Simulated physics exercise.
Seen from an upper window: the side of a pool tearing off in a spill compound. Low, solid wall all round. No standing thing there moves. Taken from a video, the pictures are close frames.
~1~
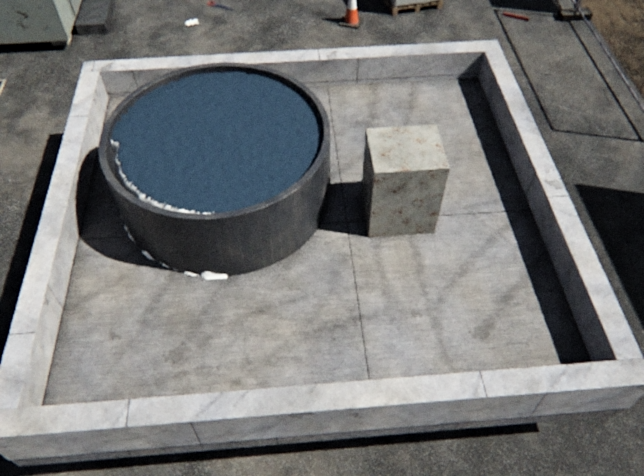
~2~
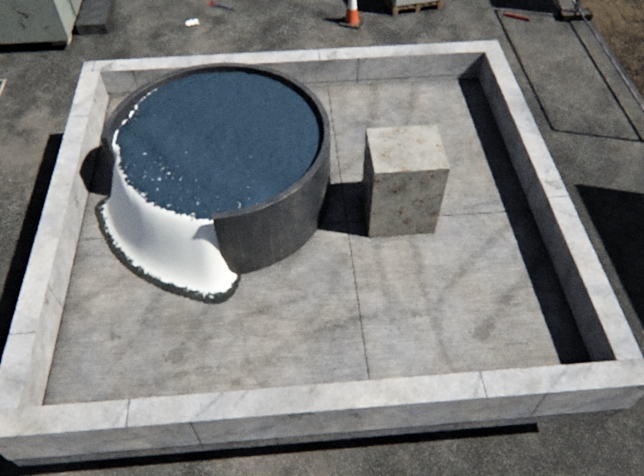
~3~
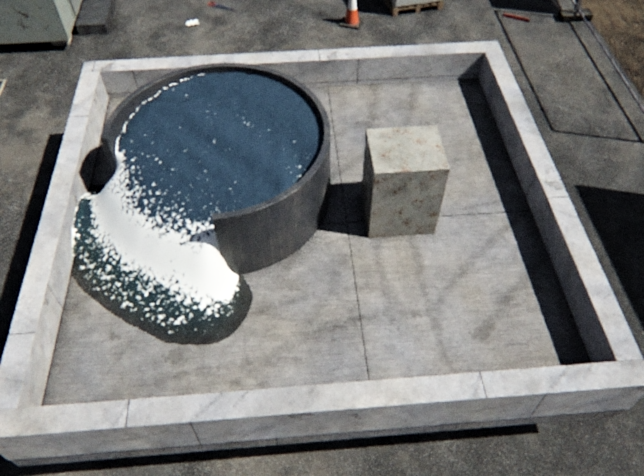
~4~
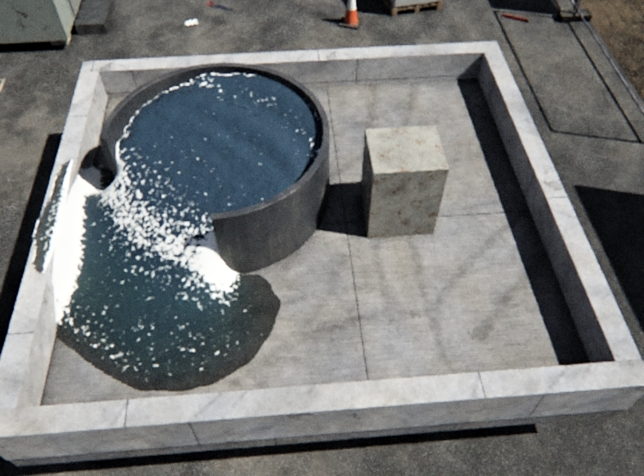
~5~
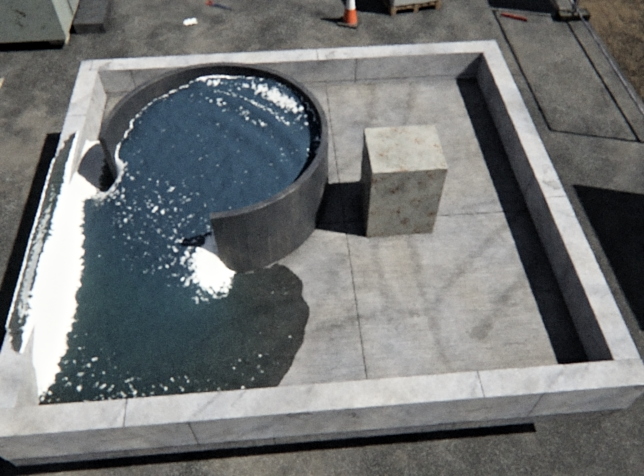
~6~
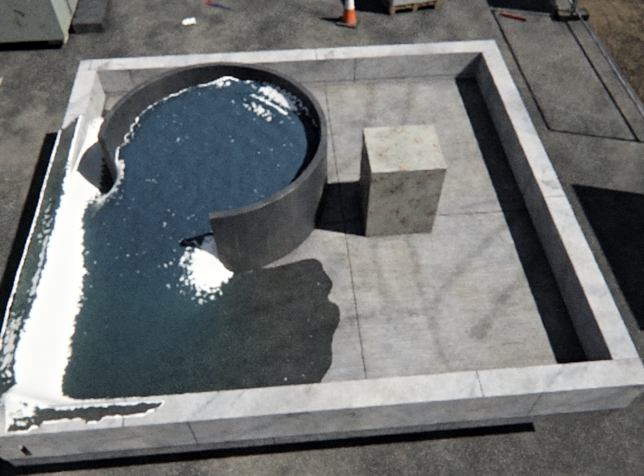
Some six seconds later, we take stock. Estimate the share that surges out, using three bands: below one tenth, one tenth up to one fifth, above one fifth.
The water lost is a middling share, a tenth up to a fifth.
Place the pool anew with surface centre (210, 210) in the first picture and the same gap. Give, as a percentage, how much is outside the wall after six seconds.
About 16 %.
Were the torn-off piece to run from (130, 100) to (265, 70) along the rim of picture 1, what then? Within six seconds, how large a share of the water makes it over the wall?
Close to 12 percent, I'd say.
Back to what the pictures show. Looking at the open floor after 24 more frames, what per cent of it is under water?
My guess is around 100 in a hundred.
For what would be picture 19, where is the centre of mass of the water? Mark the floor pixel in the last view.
About (207, 258).
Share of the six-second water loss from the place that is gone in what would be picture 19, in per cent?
Near 95 in a hundred, I reckon.
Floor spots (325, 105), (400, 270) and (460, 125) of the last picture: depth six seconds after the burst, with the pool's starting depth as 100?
I'd put them at close to 25 per cent, then 16 per cent, then 25 per cent.
A moment on, water covers 30 % of the floor; the low wall has let 2 % over.
Next, water covers 35 % of the floor; the low wall has let 4 % over.
Then, water covers 60 % of the floor; the low wall has let 11 % over.
Later, water covers 85 % of the floor; the low wall has let 12 % over.
In the end, water covers 85 % of the floor; the low wall has let 12 % over.
